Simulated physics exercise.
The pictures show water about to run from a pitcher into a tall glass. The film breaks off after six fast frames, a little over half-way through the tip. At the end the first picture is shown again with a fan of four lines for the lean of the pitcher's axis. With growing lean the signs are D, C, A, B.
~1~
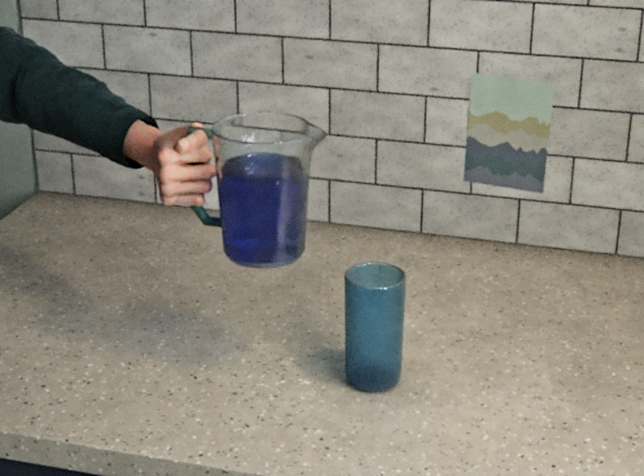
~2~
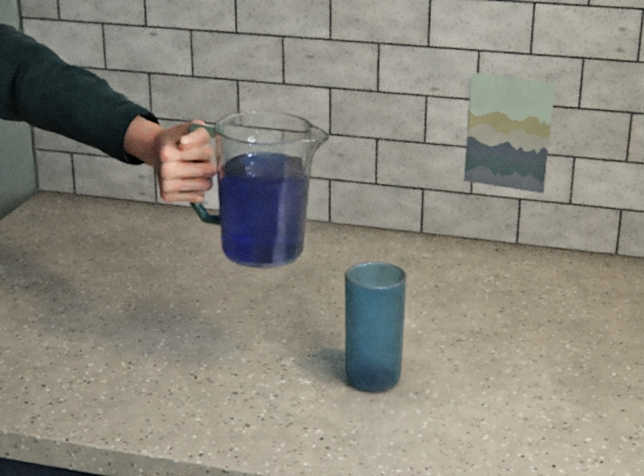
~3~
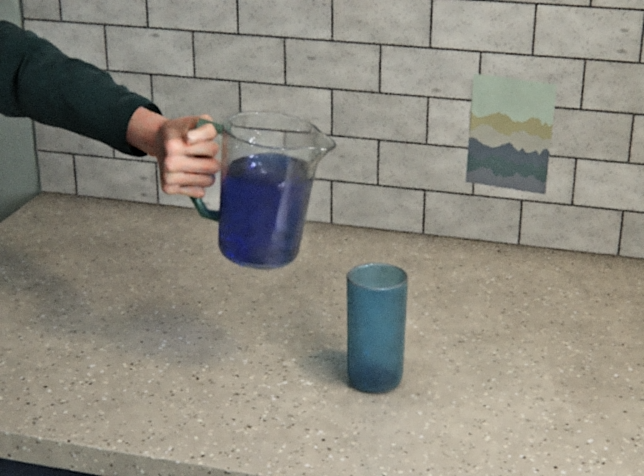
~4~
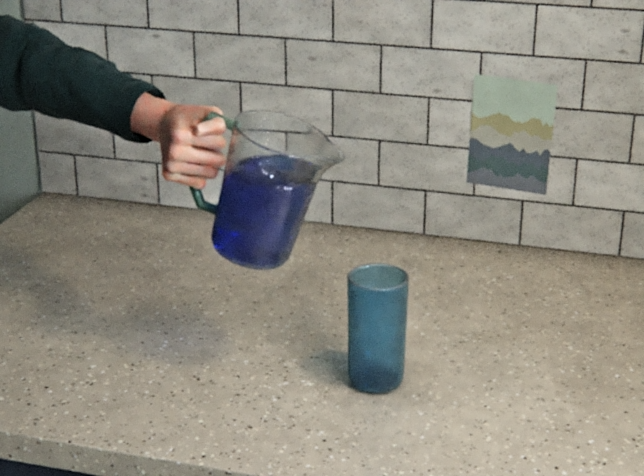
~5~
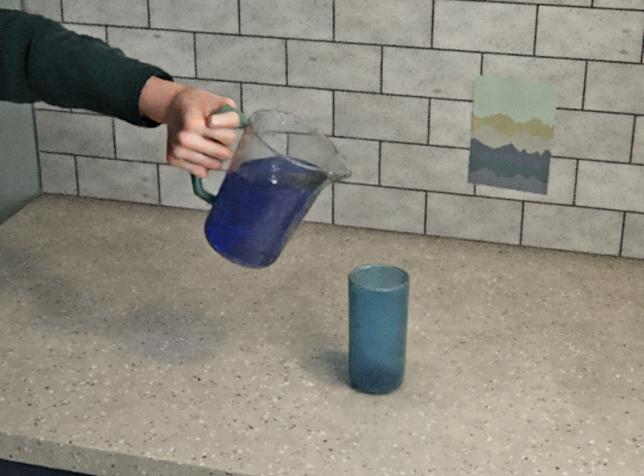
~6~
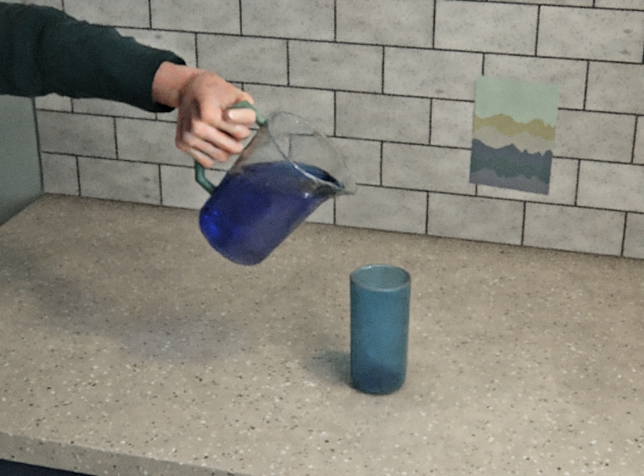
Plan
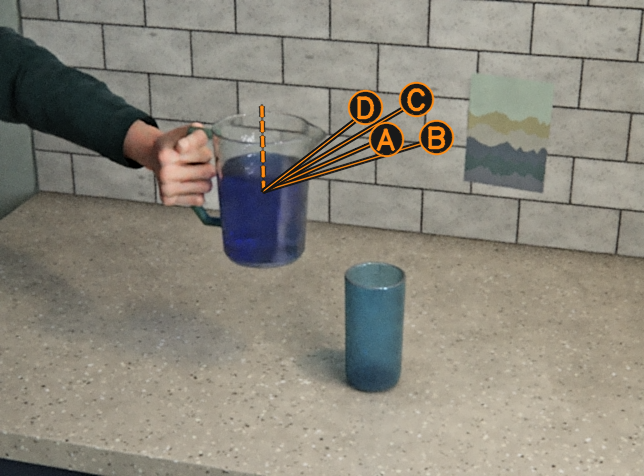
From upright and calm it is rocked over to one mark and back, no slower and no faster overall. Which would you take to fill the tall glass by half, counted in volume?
A beats the others.
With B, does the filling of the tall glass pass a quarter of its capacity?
Yes.
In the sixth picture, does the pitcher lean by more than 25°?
Yes.
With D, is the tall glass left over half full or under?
Under half.
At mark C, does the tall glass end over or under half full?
Under half.
On the marked copy, A at (369, 144); B at (420, 143); C at (402, 109); D at (354, 121).
With A, the tall glass ends with about 50 % of what it can hold.
With B, the tall glass ends with about 73 % of what it can hold.
With C, the tall glass ends with about 32 % of what it can hold.
With D, the tall glass ends with about 18 % of what it can hold.
